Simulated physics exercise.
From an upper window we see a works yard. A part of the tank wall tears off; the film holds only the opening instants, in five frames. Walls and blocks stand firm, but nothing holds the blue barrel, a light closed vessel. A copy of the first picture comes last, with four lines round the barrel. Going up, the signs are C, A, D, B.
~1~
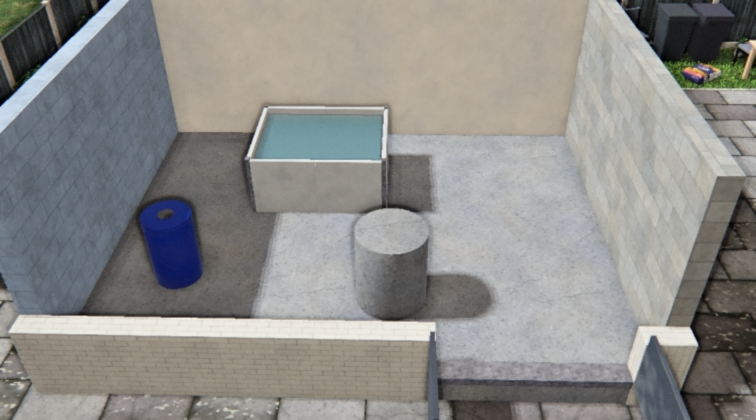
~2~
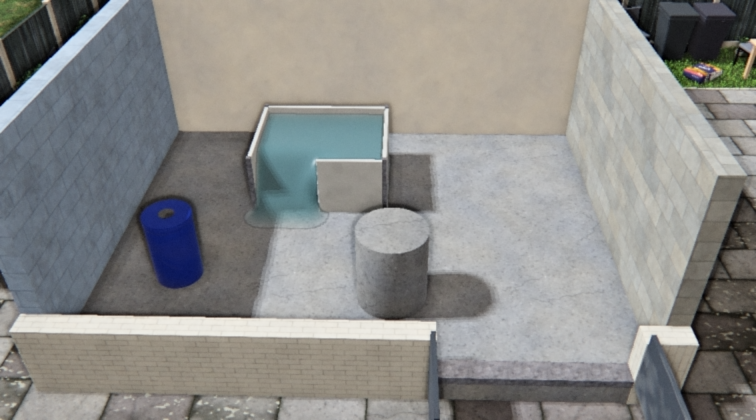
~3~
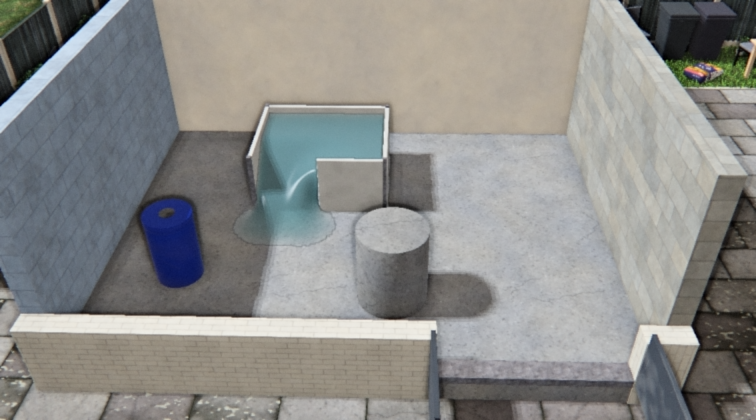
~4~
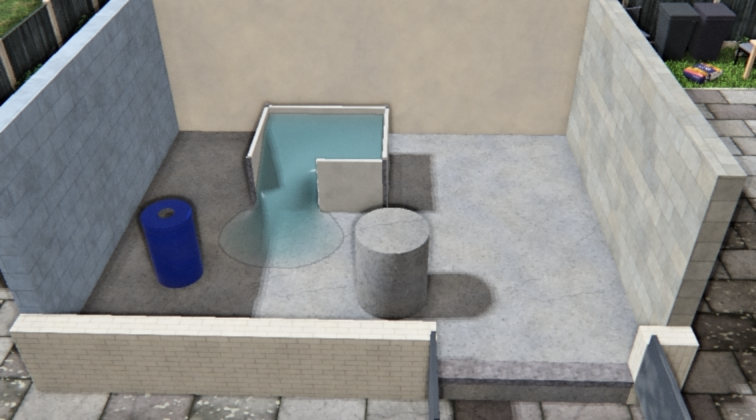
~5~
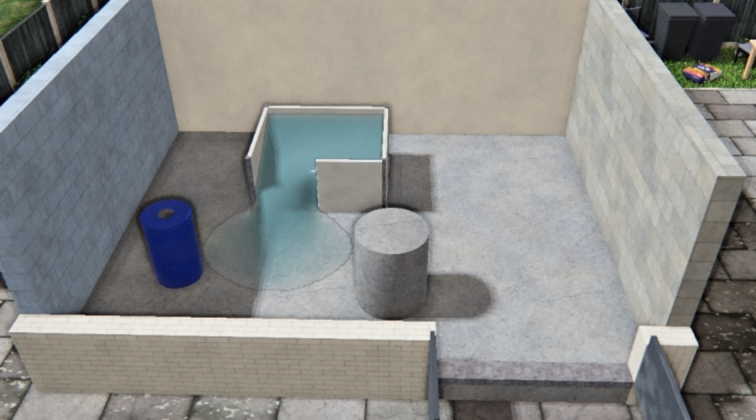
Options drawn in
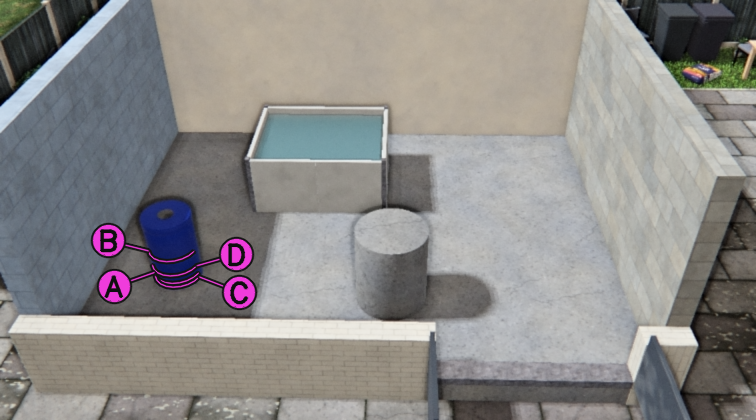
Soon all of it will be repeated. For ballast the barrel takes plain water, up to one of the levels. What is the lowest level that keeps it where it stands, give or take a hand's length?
I would pick mark B.
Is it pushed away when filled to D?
Yes, it does.
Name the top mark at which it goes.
That would be D.
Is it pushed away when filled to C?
Yes, that goes wrong.
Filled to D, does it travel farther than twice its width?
No, less.
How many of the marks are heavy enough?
One of them.
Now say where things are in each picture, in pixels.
Lid of the blue barrel at (166, 215); tank full, its middle at (321, 138); open gate at (536, 328).
Water covers 1 % of the ground and is seen nearest the barrel at (255, 218).
Water covers 3 % of the ground and is seen nearest the barrel at (243, 231).
Water covers 5 % of the ground and is seen nearest the barrel at (236, 251).
Lid of the blue barrel at (166, 214); water covers 8 % of the ground and is seen nearest the barrel at (214, 254).
On the marked copy, A at (172, 283); B at (166, 261); C at (173, 287); D at (170, 275); from the bottom up C, A, D, B.
If A is chosen, it is pushed about twice its own width away.
If B is chosen, it does not move.
If C is chosen, it is pushed about 5 times its own width away.
If D is chosen, it is pushed about half its own width away.
